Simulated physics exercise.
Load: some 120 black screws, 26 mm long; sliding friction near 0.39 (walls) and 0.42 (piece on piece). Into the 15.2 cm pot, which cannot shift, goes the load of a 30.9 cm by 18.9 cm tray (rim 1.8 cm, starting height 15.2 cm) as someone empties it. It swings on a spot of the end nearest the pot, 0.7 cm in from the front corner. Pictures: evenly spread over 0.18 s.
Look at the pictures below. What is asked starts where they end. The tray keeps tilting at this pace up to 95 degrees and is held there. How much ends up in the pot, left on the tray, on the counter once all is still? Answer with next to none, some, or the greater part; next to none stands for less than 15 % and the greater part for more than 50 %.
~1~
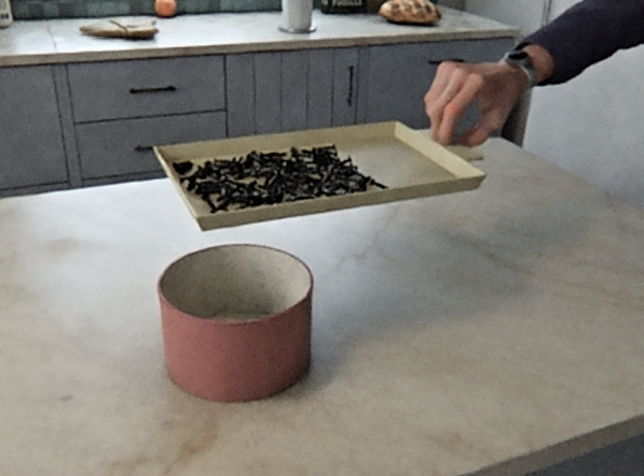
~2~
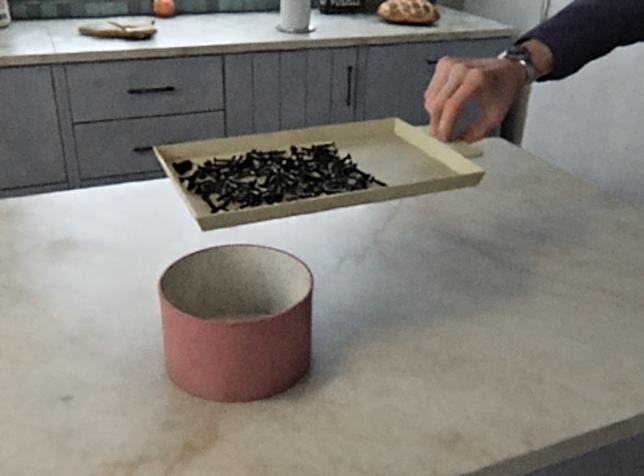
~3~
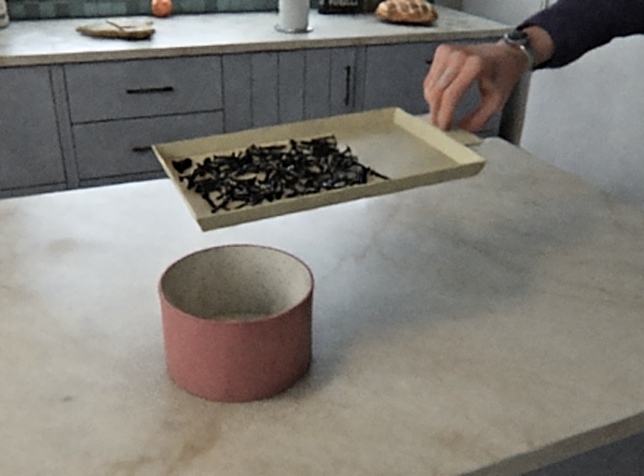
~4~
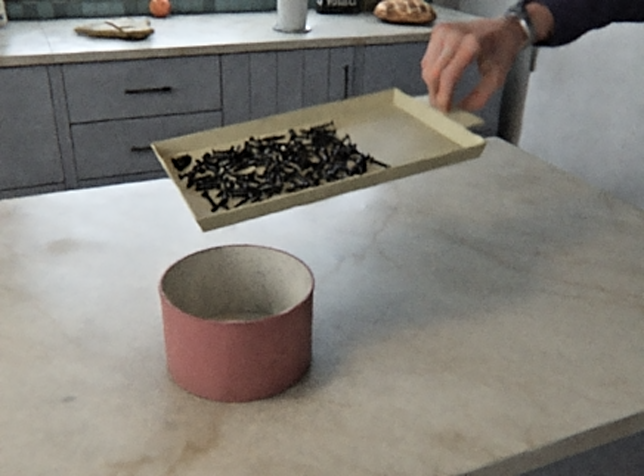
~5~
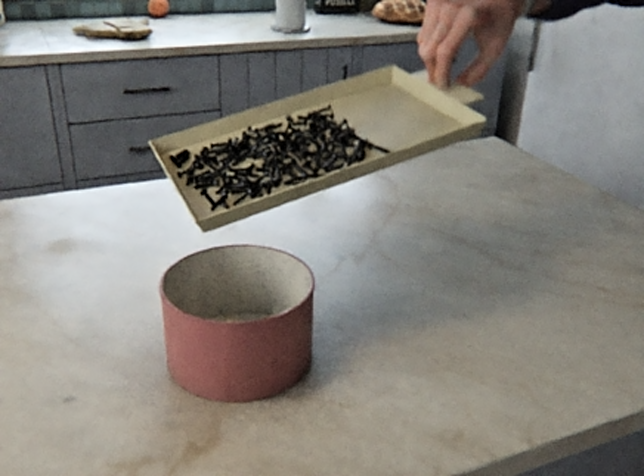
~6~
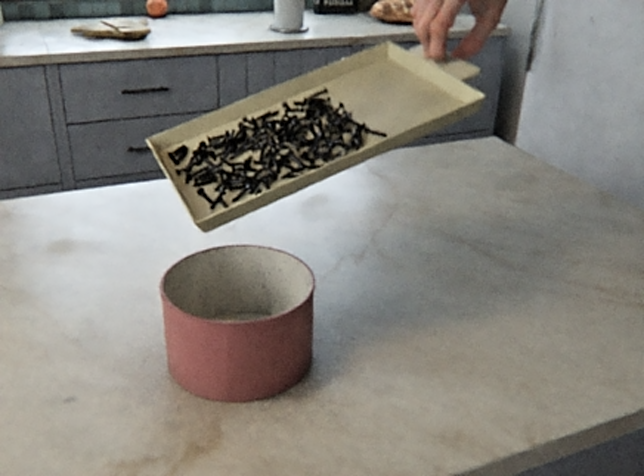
Pot: Next to none; left on the tray: Next to none; counter: The greater part.
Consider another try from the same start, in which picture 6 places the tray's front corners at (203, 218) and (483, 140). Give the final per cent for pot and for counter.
In the pot: 55 per cent; on the counter: 45 per cent.
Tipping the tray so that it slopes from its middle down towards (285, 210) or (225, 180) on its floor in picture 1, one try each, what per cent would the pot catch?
Near 25 and 5 per cent, in that order.
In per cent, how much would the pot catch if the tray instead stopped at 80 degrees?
Near 5 %, then.
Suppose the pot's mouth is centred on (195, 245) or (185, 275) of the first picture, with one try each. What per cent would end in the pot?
I'd say close to 0 percent for the first spot and 55 percent for the second.
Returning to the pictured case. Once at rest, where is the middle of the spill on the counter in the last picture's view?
Look close to (79, 386) in the last picture.
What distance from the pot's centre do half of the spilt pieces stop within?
Some 18 centimetres.
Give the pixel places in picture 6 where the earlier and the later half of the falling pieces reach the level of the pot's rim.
(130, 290) first, (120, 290) later, roughly.
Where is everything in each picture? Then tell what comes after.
In the first frame, tray tilt 0 degrees, front corners at (201, 213) and (479, 173); middle of the pieces at (287, 178); pot at (236, 279).
In the second frame, tray tilt 1 degrees, front corners at (202, 214) and (479, 169); middle of the pieces at (287, 177).
In the third frame, tray tilt 3 degrees, front corners at (201, 214) and (479, 159), lowest corner left front; middle of the pieces at (287, 173).
In the fourth frame, tray tilt 7 degrees, front corners at (201, 215) and (480, 141), lowest corner left front; middle of the pieces at (286, 165).
In the fifth frame, tray tilt 13 degrees, front corners at (200, 216) and (479, 119), lowest corner left front; middle of the pieces at (284, 155).
In the sixth frame, tray tilt 18 degrees, front corners at (199, 217) and (477, 95), lowest corner left front; middle of the pieces at (282, 145); pot at (238, 280).
Then, 0.27 s after the last picture, tilt 57 degrees; the tray holds 100 %, the pot 0 %.
Then, 0.45 s after the last picture, tilt 83 degrees; the tray holds 50 %, the pot 0 %.
Then, 0.74 s after the last picture, tilt 95 degrees; the tray holds 0 %, the pot 5 %.
In the end, pot 5 %, tray 0 %, counter 95 %.
